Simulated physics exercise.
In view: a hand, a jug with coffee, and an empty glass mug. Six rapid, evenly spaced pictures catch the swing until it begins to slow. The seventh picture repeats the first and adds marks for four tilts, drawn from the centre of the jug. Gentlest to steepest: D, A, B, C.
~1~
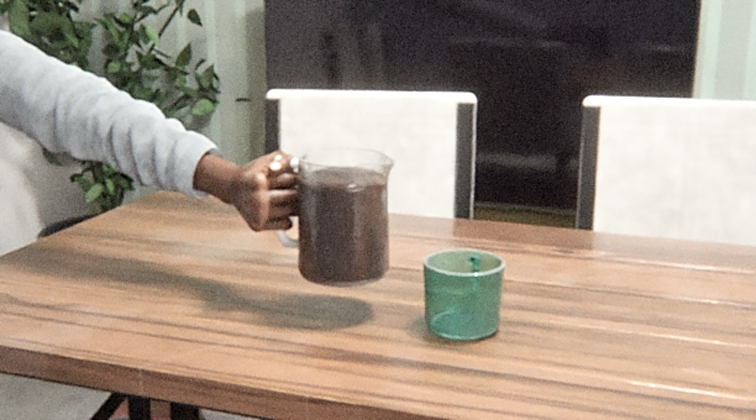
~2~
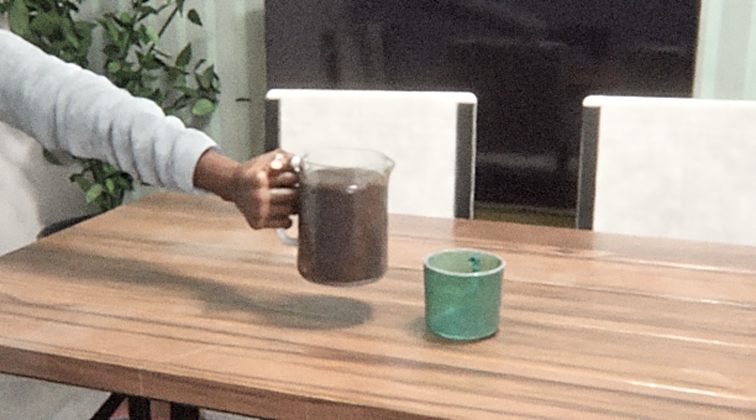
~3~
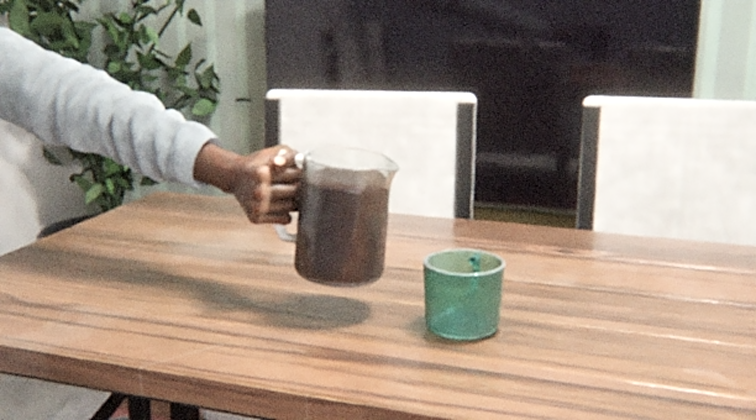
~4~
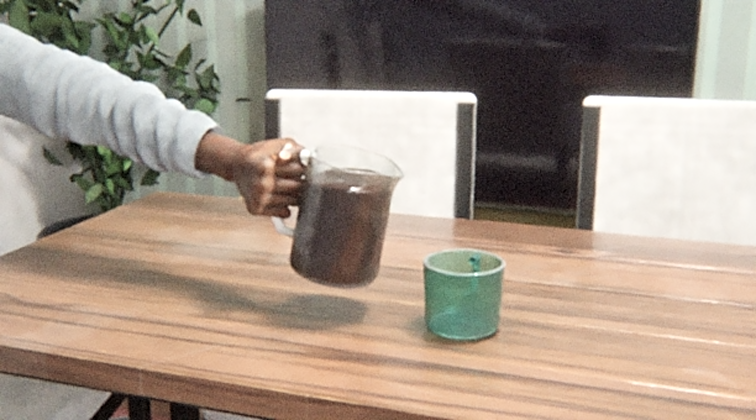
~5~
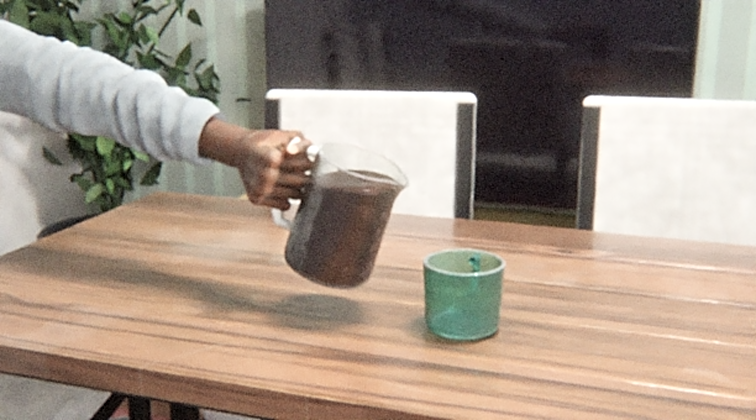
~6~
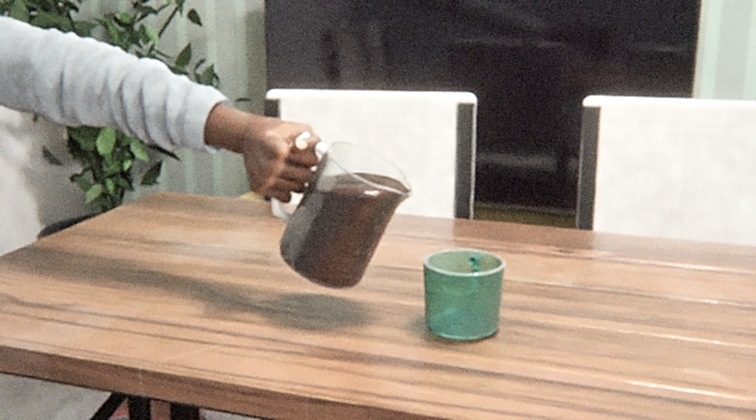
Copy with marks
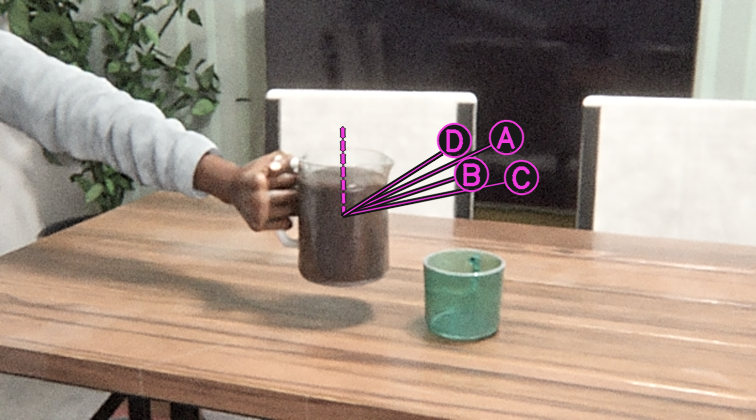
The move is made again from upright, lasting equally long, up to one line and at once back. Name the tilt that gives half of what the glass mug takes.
Use tilt D.
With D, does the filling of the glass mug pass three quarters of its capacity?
No.
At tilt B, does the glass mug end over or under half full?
Over half.
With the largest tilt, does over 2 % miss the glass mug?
Yes, it does.
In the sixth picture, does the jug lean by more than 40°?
No, it does not.
On the marked copy, A at (491, 145); B at (454, 178); C at (505, 182); D at (441, 153).
With A, the glass mug ends with about 64 % of what it can hold.
With B, the glass mug ends with about 80 % of what it can hold; 3 % of the coffee is spilt.
With C, the glass mug ends with about 82 % of what it can hold; 12 % of the coffee is spilt.
With D, the glass mug ends with about 48 % of what it can hold.
